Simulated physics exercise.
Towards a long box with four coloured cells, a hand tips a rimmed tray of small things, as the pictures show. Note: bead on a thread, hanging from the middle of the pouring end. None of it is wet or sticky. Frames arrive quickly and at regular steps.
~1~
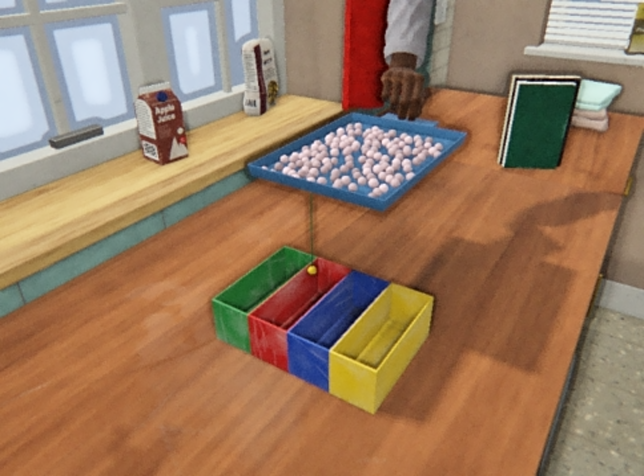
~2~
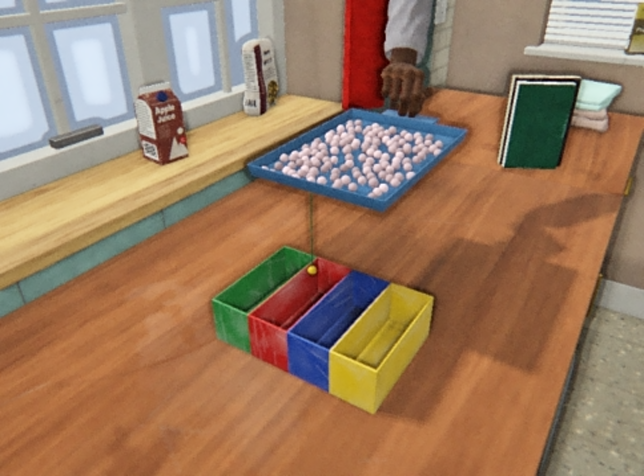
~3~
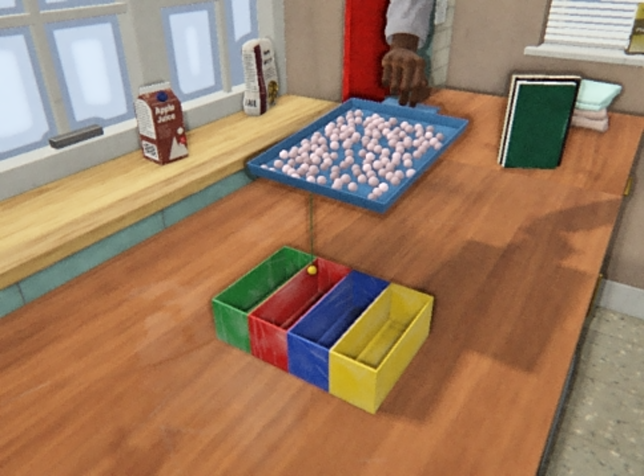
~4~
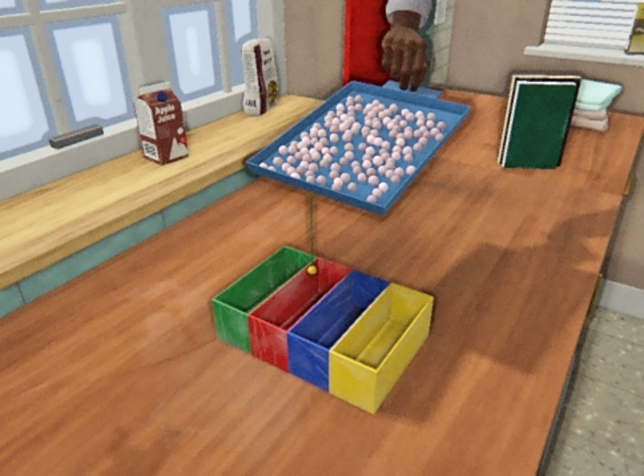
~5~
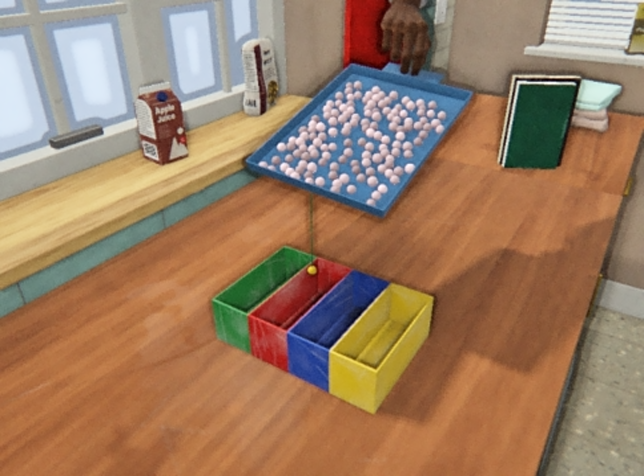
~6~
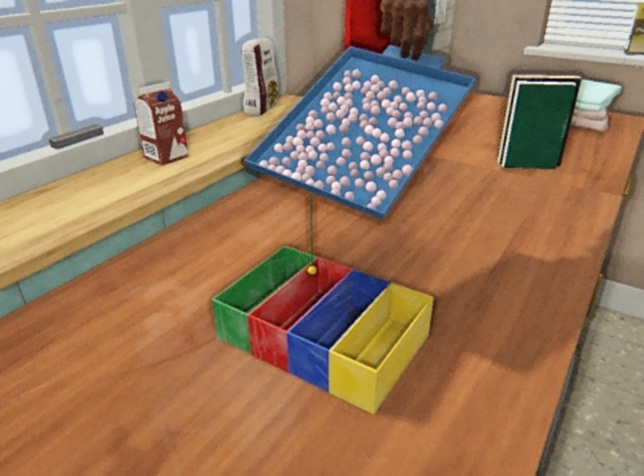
The video shows a hand raising the far end of a blue tray of small pale pink balls, tilting it steadily toward the viewer above a box with green, red, blue and yellow cells on a wooden counter.
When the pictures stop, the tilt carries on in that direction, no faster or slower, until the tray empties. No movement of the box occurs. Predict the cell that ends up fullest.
I would say the blue cell.
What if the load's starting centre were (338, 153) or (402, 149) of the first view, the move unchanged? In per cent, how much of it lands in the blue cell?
The first start yields 40 per cent, the second 50 per cent.
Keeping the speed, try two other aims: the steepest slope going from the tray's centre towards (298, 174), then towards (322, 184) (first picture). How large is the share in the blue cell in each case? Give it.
The share is 0 per cent in the first and 20 per cent in the second.
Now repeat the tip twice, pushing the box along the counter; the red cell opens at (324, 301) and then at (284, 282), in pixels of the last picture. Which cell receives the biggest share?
The first time the blue one comes out on top, the second time the cell in yellow.
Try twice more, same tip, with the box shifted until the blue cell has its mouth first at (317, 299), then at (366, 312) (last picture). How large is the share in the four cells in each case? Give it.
90 % for the first, 90 % for the second.
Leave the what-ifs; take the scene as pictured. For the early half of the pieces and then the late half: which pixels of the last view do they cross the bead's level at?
The leading part at (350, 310), the rest of it at (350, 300).
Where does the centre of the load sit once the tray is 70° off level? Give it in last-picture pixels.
In the last view, the load is centred near (346, 202).
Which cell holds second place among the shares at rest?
The yellow one.
Just after the last frame, tray tipped steeply; roughly two thirds on the tray; about a tenth in the blue cell; just a few in the yellow cell; just a few in the red cell; roughly a quarter falling or outside the box.
A moment on, tray tipped past a quarter turn; roughly a third in the blue cell; roughly a quarter in the yellow cell; about a tenth in the red cell; just a few in the green cell; roughly a quarter falling or outside the box.
Further on, tray tipped past a quarter turn; roughly half in the blue cell; roughly a quarter in the yellow cell; about a tenth in the red cell; just a few in the green cell; about a tenth falling or outside the box.
When it is over, tray tipped past a quarter turn; roughly half in the blue cell; roughly a quarter in the yellow cell; about a tenth in the red cell; just a few in the green cell; about a tenth outside the box.
